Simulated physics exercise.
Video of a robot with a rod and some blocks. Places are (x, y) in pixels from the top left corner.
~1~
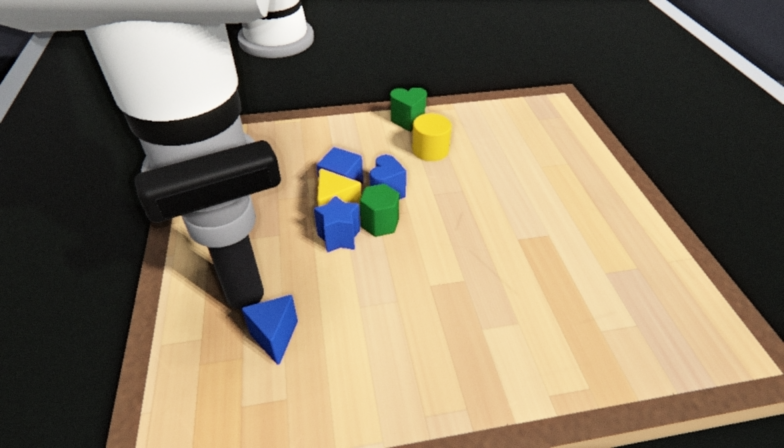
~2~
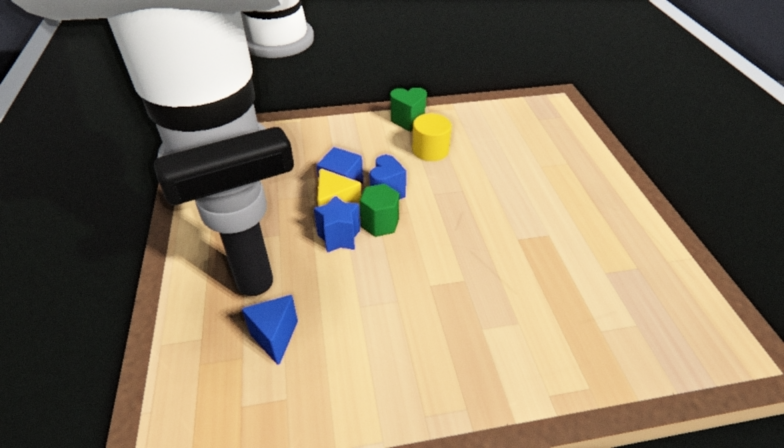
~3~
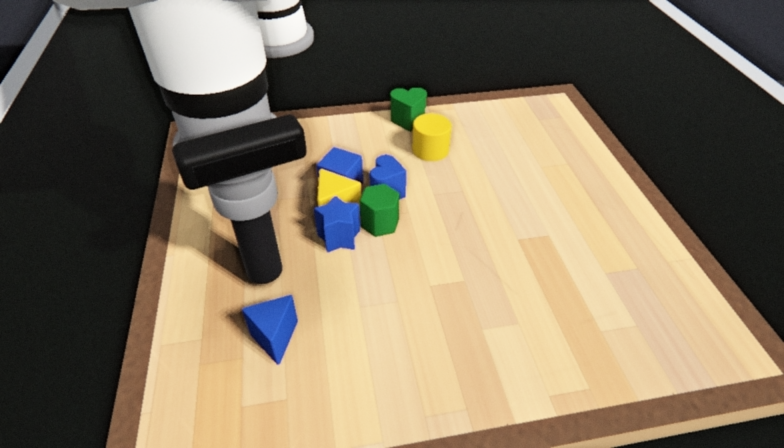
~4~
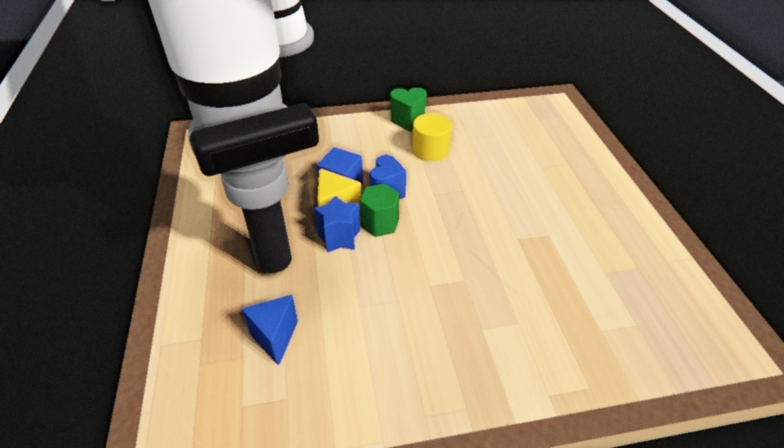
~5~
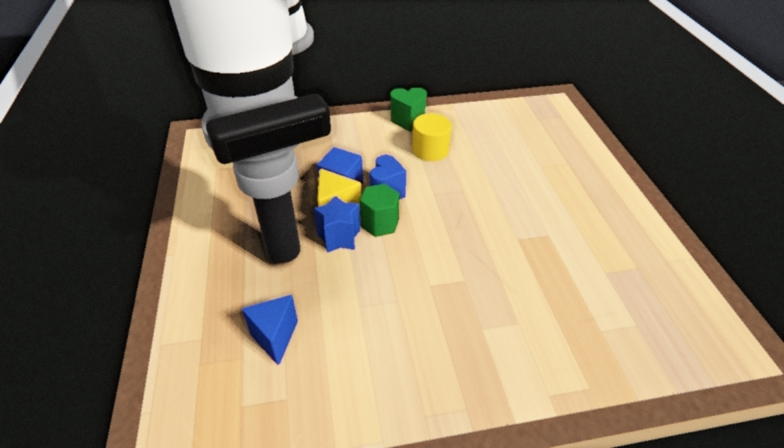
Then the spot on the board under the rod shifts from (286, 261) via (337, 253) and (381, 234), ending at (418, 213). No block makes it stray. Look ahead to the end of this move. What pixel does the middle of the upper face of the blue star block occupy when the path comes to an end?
At the end it should sit near (418, 165).
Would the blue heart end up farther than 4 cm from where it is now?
Short answer: No.
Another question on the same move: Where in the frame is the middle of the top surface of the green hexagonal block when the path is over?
The centre of its top face lies at (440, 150).
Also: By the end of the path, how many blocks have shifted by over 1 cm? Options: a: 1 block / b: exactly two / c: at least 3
Correct choice: C.
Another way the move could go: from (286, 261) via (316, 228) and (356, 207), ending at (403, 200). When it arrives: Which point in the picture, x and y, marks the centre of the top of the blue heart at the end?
The centre of its top face lies at (424, 157).
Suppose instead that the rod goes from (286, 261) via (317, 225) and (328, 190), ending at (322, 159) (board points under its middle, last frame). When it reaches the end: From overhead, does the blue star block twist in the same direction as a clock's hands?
It seems so.
The first path, step by step. One third of the way, rod at (339, 242); blue star block at (352, 204), turned 40° anticlockwise; green hexagonal block at (385, 193).
Two thirds of the way, rod at (382, 222); blue star block at (392, 185), turned 45° anticlockwise; green hexagonal block at (421, 174); blue heart at (387, 162).
At the end, rod at (419, 202); yellow triangular piece still; blue star block at (418, 165), turned 65° anticlockwise; green hexagonal block at (440, 150), turned 25° anticlockwise; blue heart at (396, 148), turned 40° anticlockwise.
